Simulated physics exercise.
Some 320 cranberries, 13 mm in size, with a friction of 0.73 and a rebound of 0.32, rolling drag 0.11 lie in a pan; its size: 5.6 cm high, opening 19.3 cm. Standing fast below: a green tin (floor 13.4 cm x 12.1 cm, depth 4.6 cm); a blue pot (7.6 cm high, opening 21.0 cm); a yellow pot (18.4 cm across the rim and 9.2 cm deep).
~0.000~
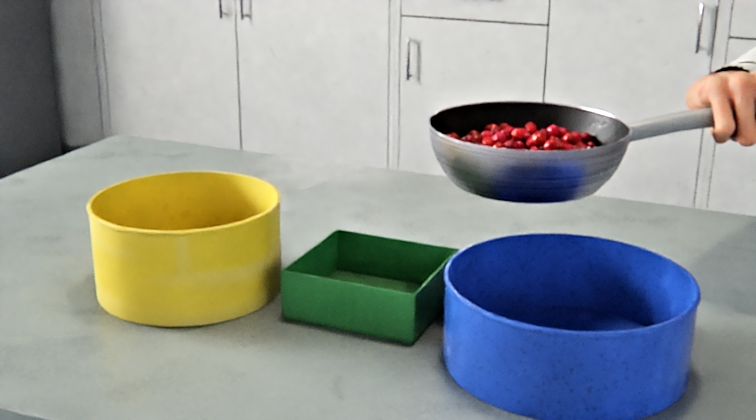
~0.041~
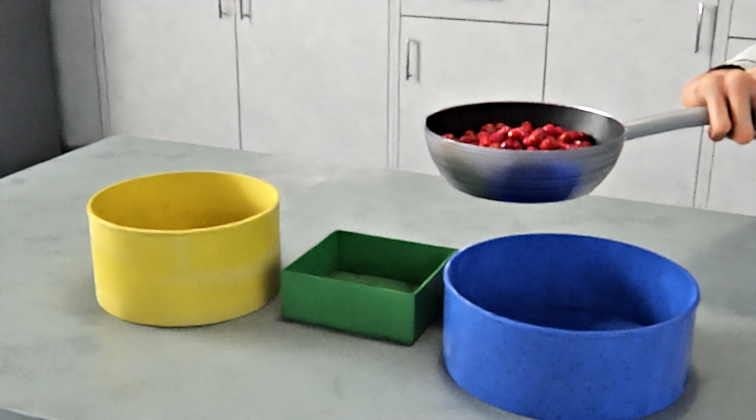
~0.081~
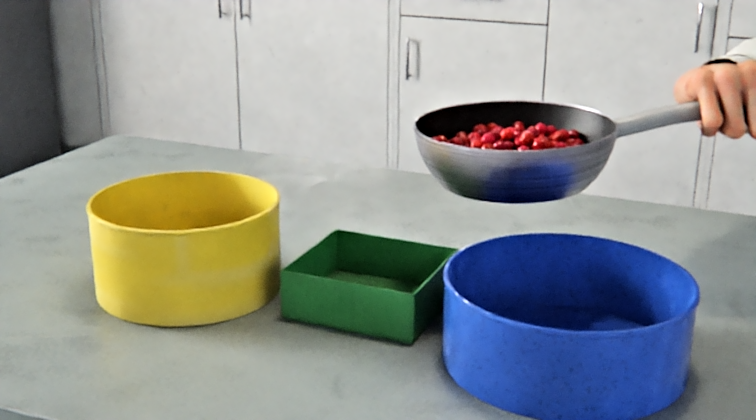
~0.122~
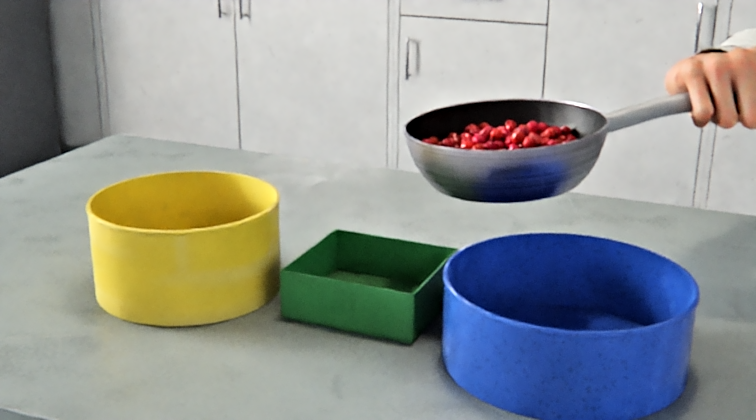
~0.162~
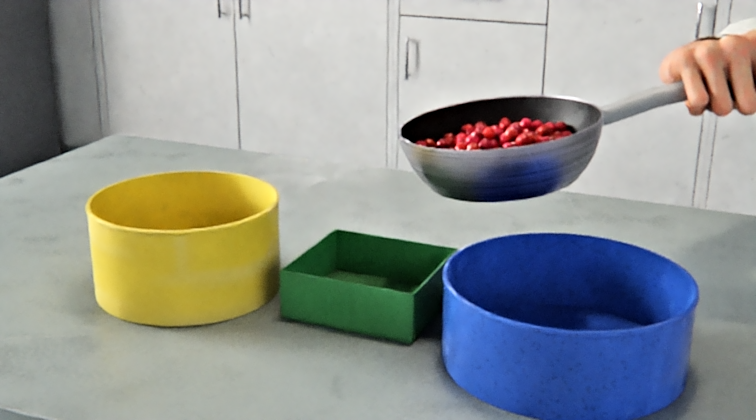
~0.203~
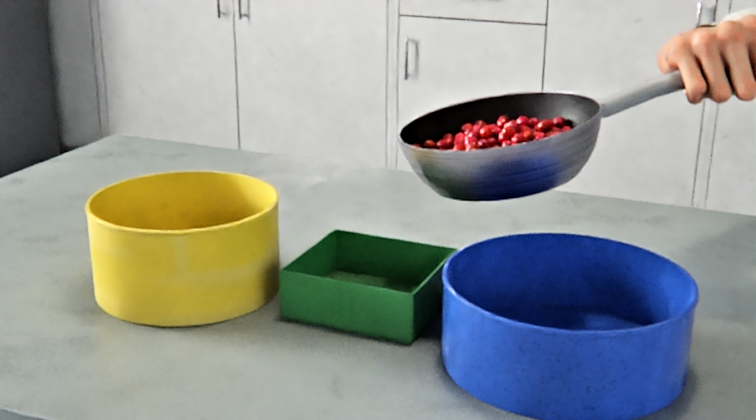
On a grey tabletop in front of pale panelled cupboards, the view looks slightly down from a fixed position. A round yellow pot stands on the left, a smaller square green tin in the middle and a wide blue pot on the right, while a hand at the right edge holds a grey pan of red berries above. The hand moves the pan a little leftward, then tilts it slightly, its left side lowering.
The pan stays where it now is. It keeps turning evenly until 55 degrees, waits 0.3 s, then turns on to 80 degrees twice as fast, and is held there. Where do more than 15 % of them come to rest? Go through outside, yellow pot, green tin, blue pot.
Outside everything: Over; in the yellow pot: Under; in the green tin: Over; in the blue pot: Under.
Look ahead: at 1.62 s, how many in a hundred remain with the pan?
About 70 per cent.
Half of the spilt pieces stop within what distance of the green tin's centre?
Some 12 cm.
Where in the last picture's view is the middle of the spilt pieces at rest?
Around (394, 259).
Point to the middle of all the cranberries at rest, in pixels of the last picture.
Near (400, 276).
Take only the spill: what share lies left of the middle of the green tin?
Some 60 per cent.
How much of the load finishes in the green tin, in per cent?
Roughly 60 per cent.
Then, at 0.63 s, tilt 41 degrees; pan 100 %; middle of all pieces near (503, 133).
Then, at 0.98 s, tilt 55 degrees; pan 100 %; middle of all pieces near (476, 145).
After 1.31 s, tilt 66 degrees; pan 90 %, green tin 5 %; middle of all pieces near (471, 151).
Then, at 1.62 s, tilt 80 degrees; pan 70 %, outside 5 %, green tin 10 %, in the air 15 %; middle of all pieces near (449, 172).
By 3.5 s all is still; yellow pot 0 %, blue pot 0 %, pan 20 %, outside 20 %, green tin 60 %.
